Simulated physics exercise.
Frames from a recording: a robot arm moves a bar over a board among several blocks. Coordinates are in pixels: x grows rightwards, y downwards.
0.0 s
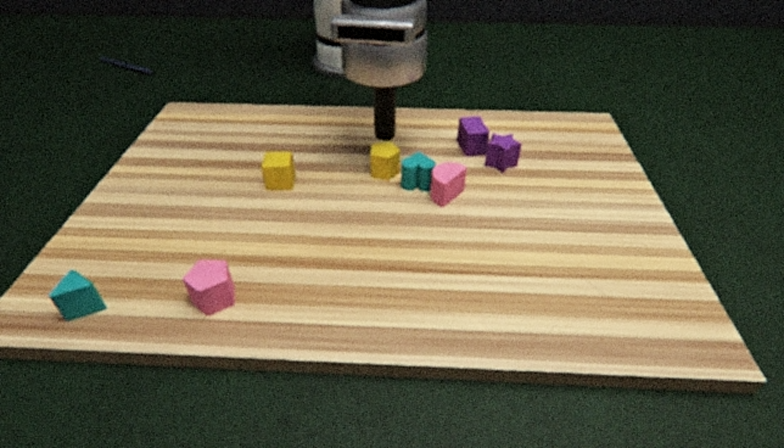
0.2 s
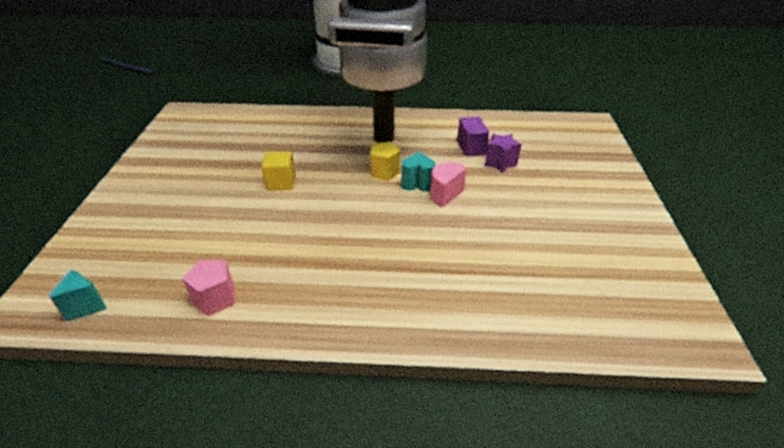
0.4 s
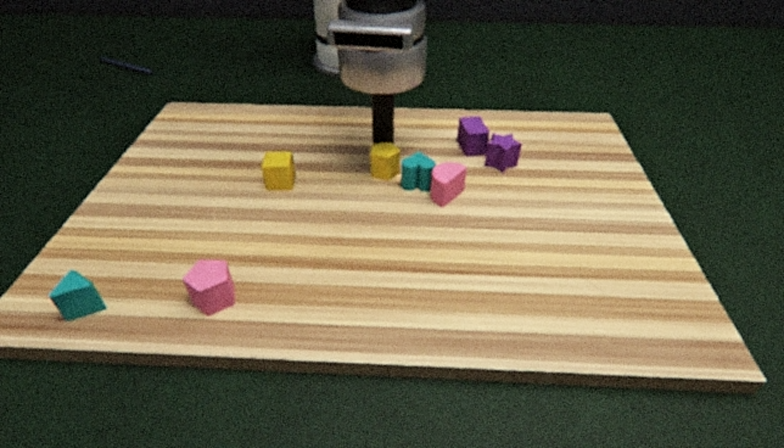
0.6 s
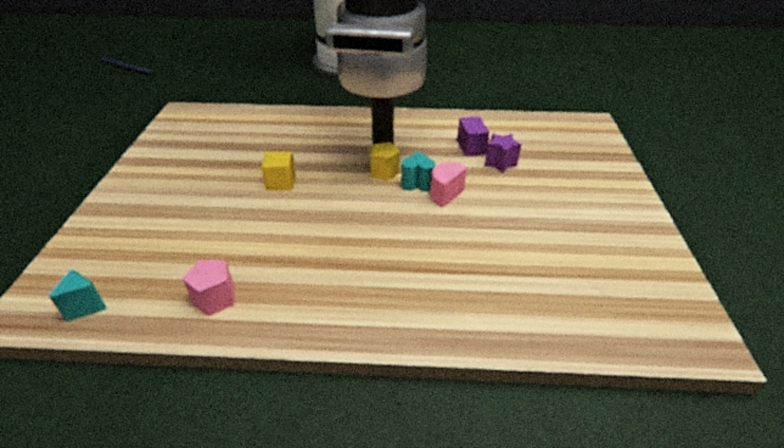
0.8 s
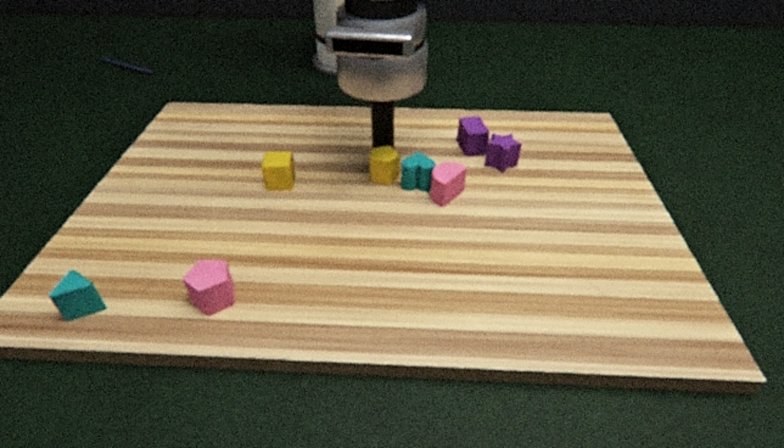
On a striped wooden board, a robot arm's dark bar edging slightly down toward a yellow block, the scattered blocks barely moving.
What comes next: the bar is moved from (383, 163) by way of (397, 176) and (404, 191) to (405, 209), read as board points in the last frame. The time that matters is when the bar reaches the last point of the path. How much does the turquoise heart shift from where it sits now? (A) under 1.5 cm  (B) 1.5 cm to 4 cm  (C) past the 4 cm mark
My answer is option B.
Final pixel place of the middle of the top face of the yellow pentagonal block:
I expect it at (378, 183).
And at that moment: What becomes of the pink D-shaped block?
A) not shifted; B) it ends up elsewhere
That would be B.
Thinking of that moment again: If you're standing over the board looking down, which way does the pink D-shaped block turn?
Overhead view: Clockwise.
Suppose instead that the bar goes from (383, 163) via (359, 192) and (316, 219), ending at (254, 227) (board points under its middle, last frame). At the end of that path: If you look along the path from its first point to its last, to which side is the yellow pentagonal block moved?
Slides left.
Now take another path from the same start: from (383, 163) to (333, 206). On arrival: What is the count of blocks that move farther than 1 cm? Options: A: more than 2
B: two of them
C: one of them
(C)
The first path, step by step. One third of the way, bar (397, 163); yellow pentagonal block (387, 165), turned 35° clockwise.
Two thirds of the way, bar (405, 178); yellow pentagonal block (383, 177), turned 85° clockwise; turquoise heart (431, 169), turned 55° anticlockwise; pink D-shaped block (461, 173), turned 20° clockwise.
At the end, bar (406, 195); yellow pentagonal block (378, 183), turned 115° clockwise; turquoise heart (431, 169), turned 60° anticlockwise; pink D-shaped block (461, 173), turned 20° clockwise.
